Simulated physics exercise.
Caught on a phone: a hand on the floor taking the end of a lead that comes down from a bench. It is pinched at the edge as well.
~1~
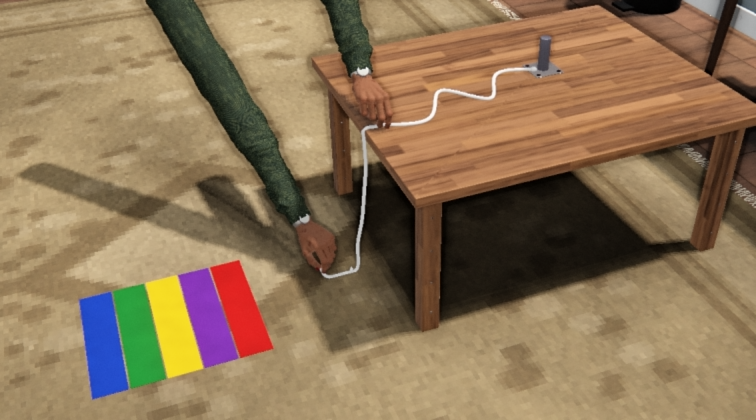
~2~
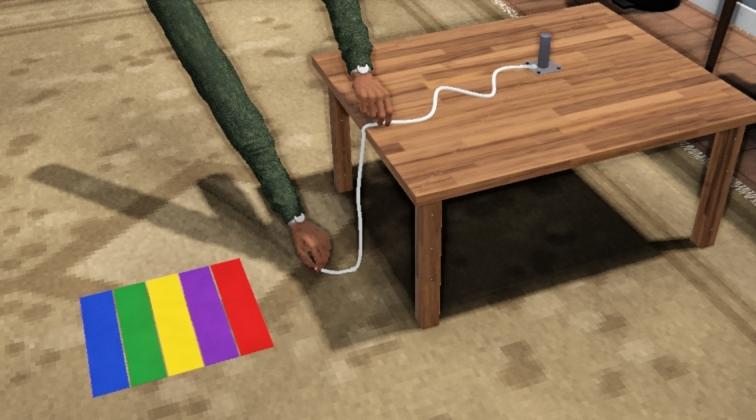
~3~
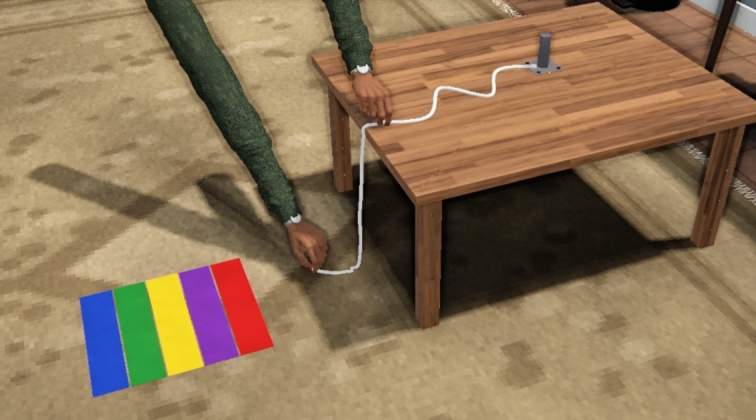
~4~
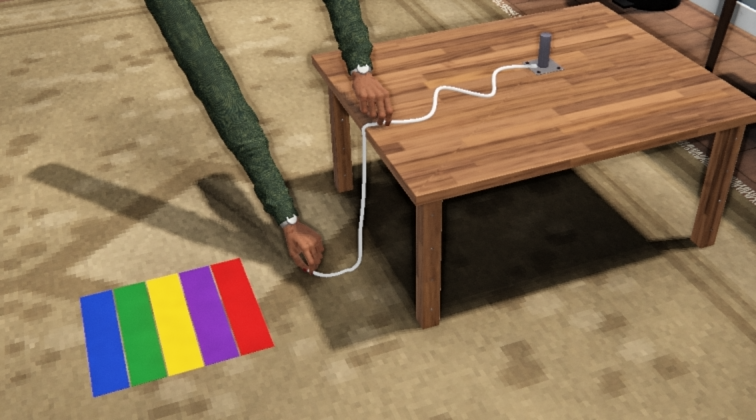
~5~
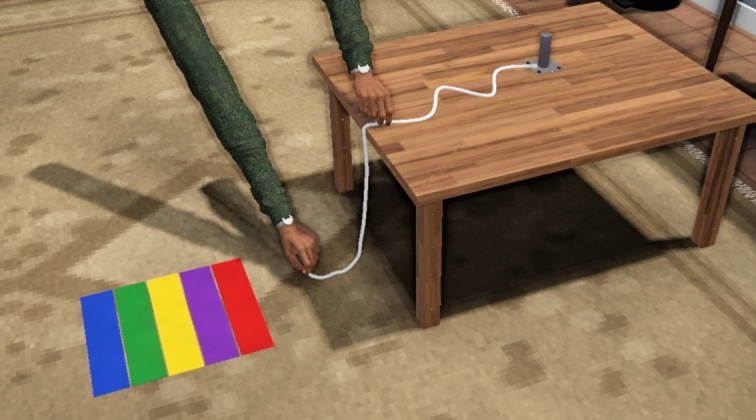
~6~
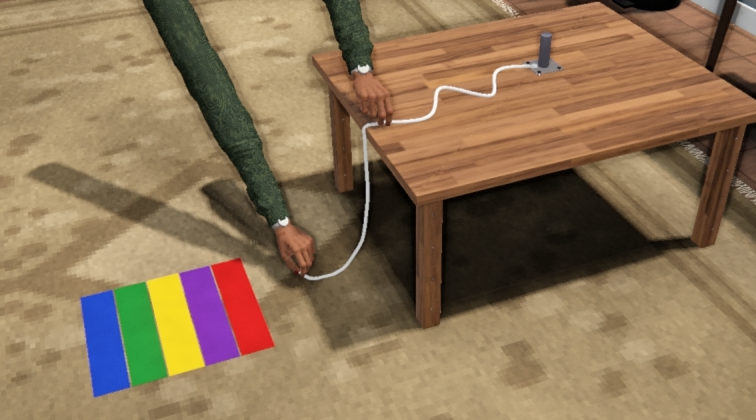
A hand near the floor draws the end of a white cord slightly left.
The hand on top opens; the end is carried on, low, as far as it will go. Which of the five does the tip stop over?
It gets as far as the green strip.
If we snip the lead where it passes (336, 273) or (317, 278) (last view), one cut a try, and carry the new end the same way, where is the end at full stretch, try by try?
In that order: (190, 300) and (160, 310).
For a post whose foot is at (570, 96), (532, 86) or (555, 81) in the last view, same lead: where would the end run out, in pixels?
In that order: (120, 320), (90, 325) and (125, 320).
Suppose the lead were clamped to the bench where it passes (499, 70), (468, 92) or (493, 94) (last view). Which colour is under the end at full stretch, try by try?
In that order: Green; yellow; yellow.
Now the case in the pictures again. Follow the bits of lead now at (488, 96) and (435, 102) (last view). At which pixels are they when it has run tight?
They go to (456, 93) and to (387, 115).
Early on, end near (204, 298); over purple.
Midway, end near (161, 309); over yellow.
At the end of the slack, end near (135, 316); over green. The green one.
